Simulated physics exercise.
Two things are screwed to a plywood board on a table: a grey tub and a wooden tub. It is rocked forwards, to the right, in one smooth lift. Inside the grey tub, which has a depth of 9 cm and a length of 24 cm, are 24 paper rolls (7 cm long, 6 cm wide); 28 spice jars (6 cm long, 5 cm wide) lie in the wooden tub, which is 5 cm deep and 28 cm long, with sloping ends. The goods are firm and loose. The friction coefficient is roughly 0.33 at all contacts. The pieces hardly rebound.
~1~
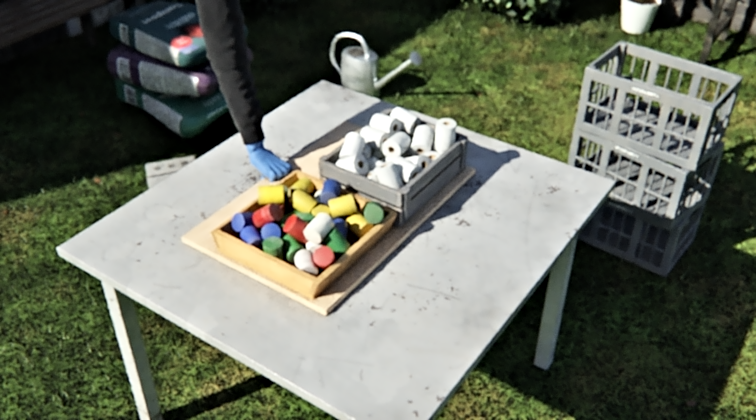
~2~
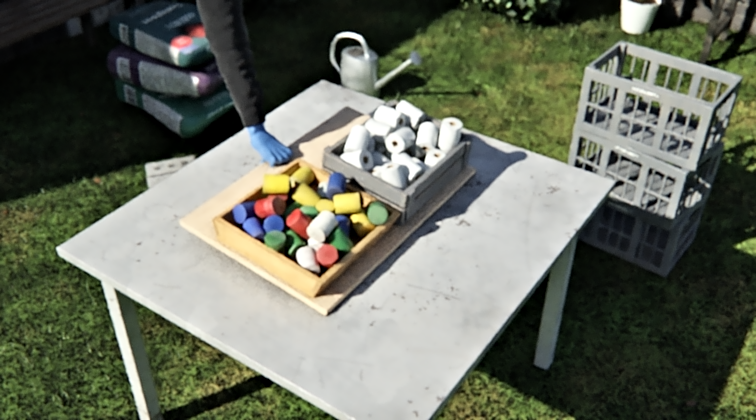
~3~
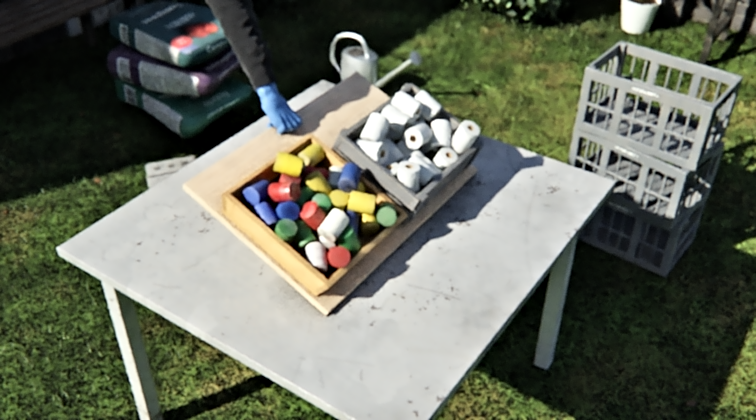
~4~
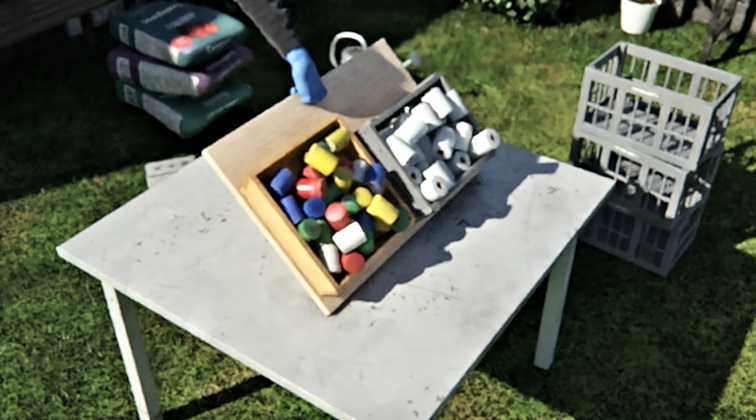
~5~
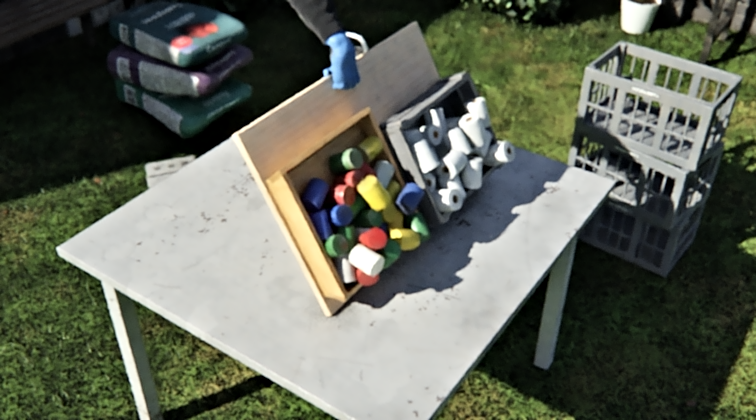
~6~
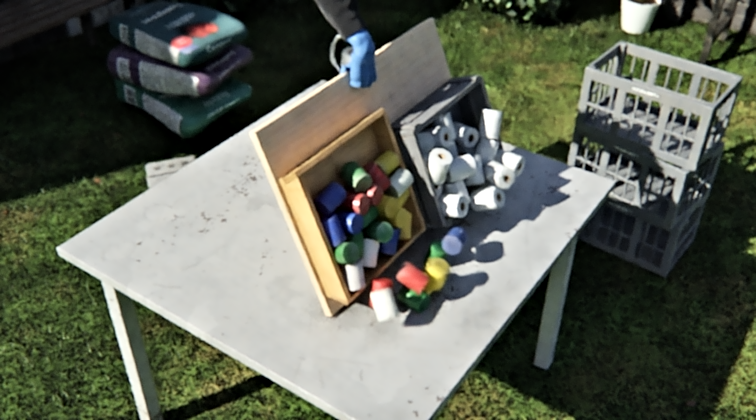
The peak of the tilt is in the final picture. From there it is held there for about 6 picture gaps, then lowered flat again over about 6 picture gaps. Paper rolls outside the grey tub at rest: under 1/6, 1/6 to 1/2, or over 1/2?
1/6 to 1/2.
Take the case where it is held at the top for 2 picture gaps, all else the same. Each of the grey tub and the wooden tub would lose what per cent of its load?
In that case you'd see grey tub shed 40 percent of its load and wooden tub shed 70 percent.
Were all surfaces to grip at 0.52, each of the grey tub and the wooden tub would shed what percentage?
Grey tub 40, wooden tub 90 per cent.
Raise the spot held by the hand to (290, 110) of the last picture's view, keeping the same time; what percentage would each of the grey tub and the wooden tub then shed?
In that case grey tub sheds 0 percent of its load and wooden tub sheds 20 percent.
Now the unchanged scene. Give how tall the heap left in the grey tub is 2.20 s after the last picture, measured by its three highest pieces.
It reaches close to 9 cm.
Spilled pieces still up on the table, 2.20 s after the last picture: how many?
Some 25 in number.
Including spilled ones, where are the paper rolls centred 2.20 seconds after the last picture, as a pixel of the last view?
Around (421, 178) in pixels.
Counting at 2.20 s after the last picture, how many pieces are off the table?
Some 4 pieces.
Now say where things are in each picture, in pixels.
In the first picture (each is followed by its nearest rim corner in this view), grey tub (its farthest corner), (392, 111); wooden tub, (315, 280); 0° from level; none out.
The second picture shows grey tub, (397, 102); wooden tub, (318, 280); 7° from level.
The third picture shows wooden tub, (327, 282); 24° from level.
The fourth picture shows wooden tub, (337, 288); 43° from level.
The fifth picture shows wooden tub, (346, 296); 60° from level.
The sixth picture shows wooden tub, (349, 299); 67° from level; 11 out, the lowest jar at (414, 298).
Then, 0.35 s after the last picture, tilt 67°; grey tub 17 in, 7 out and wooden tub 11 in, 17 out.
Then, 0.79 s after the last picture, tilt 67°; grey tub 16 in, 8 out and wooden tub 9 in, 19 out.
Then, 1.41 s after the last picture, tilt 10°; grey tub 15 in, 9 out and wooden tub 6 in, 22 out.
Outcome (2.20 s after the last picture), grey tub 15 in, 9 out and wooden tub 6 in, 22 out. Asked share, 9 of 24, 38 per cent.
